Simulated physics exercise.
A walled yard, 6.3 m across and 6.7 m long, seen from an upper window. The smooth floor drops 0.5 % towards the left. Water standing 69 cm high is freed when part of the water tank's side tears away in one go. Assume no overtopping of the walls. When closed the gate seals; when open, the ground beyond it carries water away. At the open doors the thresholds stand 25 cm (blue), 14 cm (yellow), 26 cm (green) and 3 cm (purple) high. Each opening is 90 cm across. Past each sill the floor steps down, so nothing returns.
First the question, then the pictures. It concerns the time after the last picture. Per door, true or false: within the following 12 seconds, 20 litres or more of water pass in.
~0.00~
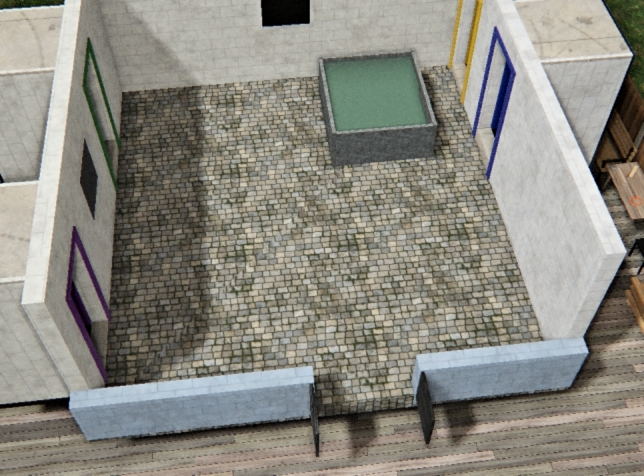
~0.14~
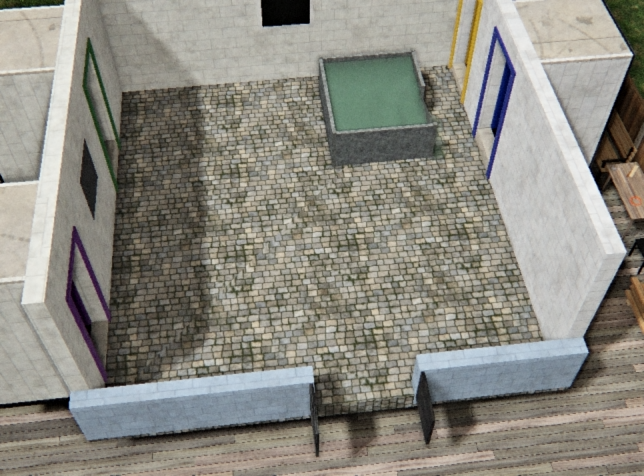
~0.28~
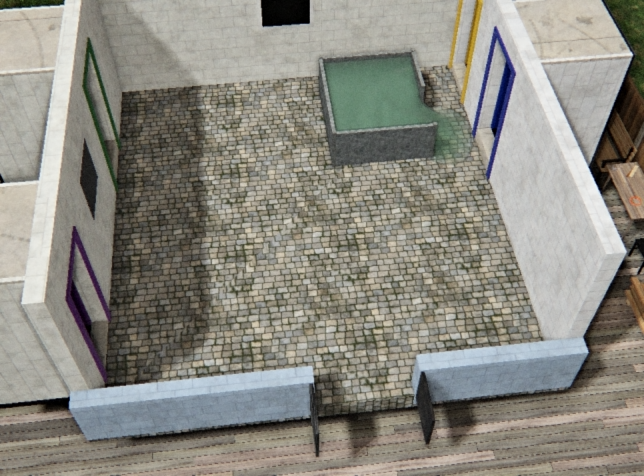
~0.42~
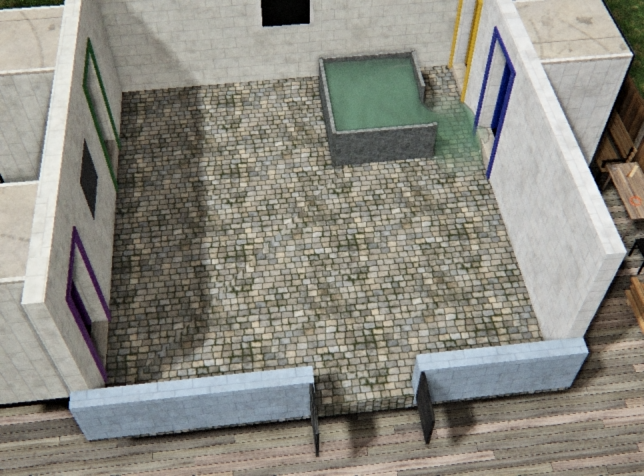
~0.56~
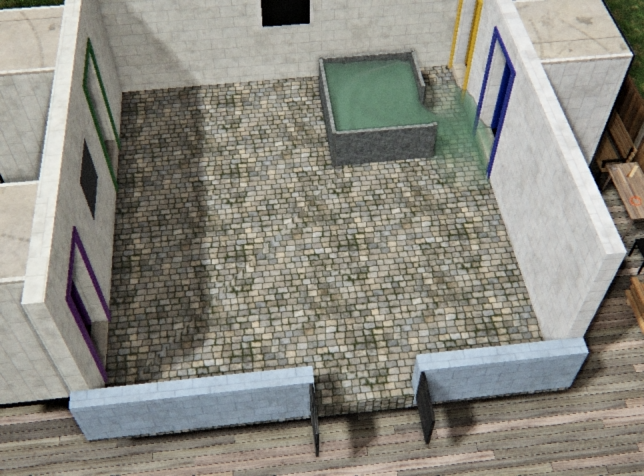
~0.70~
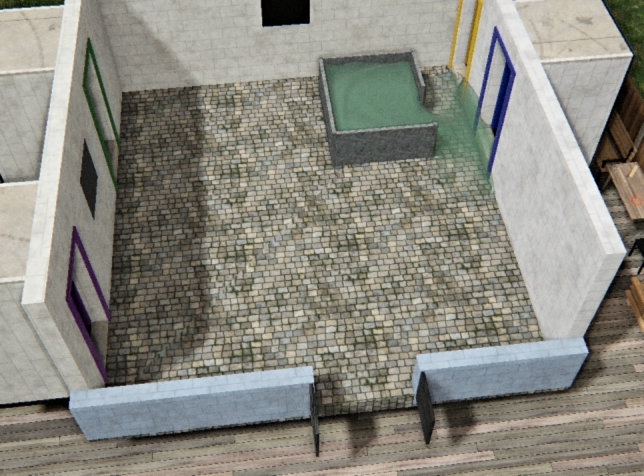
Blue door: True. Yellow door: True. Green door: False. Purple door: True.
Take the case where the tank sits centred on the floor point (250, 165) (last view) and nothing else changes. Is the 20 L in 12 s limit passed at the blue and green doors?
Measured against the limit, the blue door stays within it and the green door stays within it.
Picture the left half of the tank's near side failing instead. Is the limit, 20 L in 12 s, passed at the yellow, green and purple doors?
Result: Yellow limit not passed, green limit not passed, purple limit passed.
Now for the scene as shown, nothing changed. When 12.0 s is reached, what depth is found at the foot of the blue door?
Looks like about 6.5 cm at that spot.
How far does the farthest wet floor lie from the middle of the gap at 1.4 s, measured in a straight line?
That's near 3.4 m in a straight line.
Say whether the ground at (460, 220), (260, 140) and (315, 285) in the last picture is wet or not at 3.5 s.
Well, the first is drenched, the next untouched by it, the last drenched.
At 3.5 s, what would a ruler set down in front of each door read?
Blue 23 cm, yellow 19 cm, green 0 cm, purple 0 cm.
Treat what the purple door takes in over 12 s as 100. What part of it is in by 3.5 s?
Share by then: ~ 0 %.
After 1.4 s water covers 15 % of the floor and is deepest (50 cm) near (472, 135); blue door 42 cm at the sill, 58 L in, yellow door 13 cm at the sill, 2 L in, green door not reached, purple door not reached.
After 2.2 s water covers 30 % of the floor and is deepest (37 cm) near (475, 142); blue door 32 cm at the sill, 113 L in, yellow door 20 cm at the sill, 10 L in, green door not reached, purple door not reached.
After 3.5 s water covers 45 % of the floor and is deepest (28 cm) near (475, 142); blue door 23 cm at the sill, 130 L in, yellow door 19 cm at the sill, 39 L in, green door not reached, purple door not reached.
After 7.0 s water covers 70 % of the floor and is deepest (14 cm) near (465, 143); blue door 12 cm at the sill, 131 L in, yellow door 11 cm at the sill, 65 L in, green door 6 cm at the sill, 0 L in, purple door 8 cm at the sill, 10 L in.
After 12.0 s water covers 90 % of the floor and is deepest (8 cm) near (475, 142); blue door 7 cm at the sill, 131 L in, yellow door 7 cm at the sill, 66 L in, green door 4 cm at the sill, 0 L in, purple door 7 cm at the sill, 92 L in.
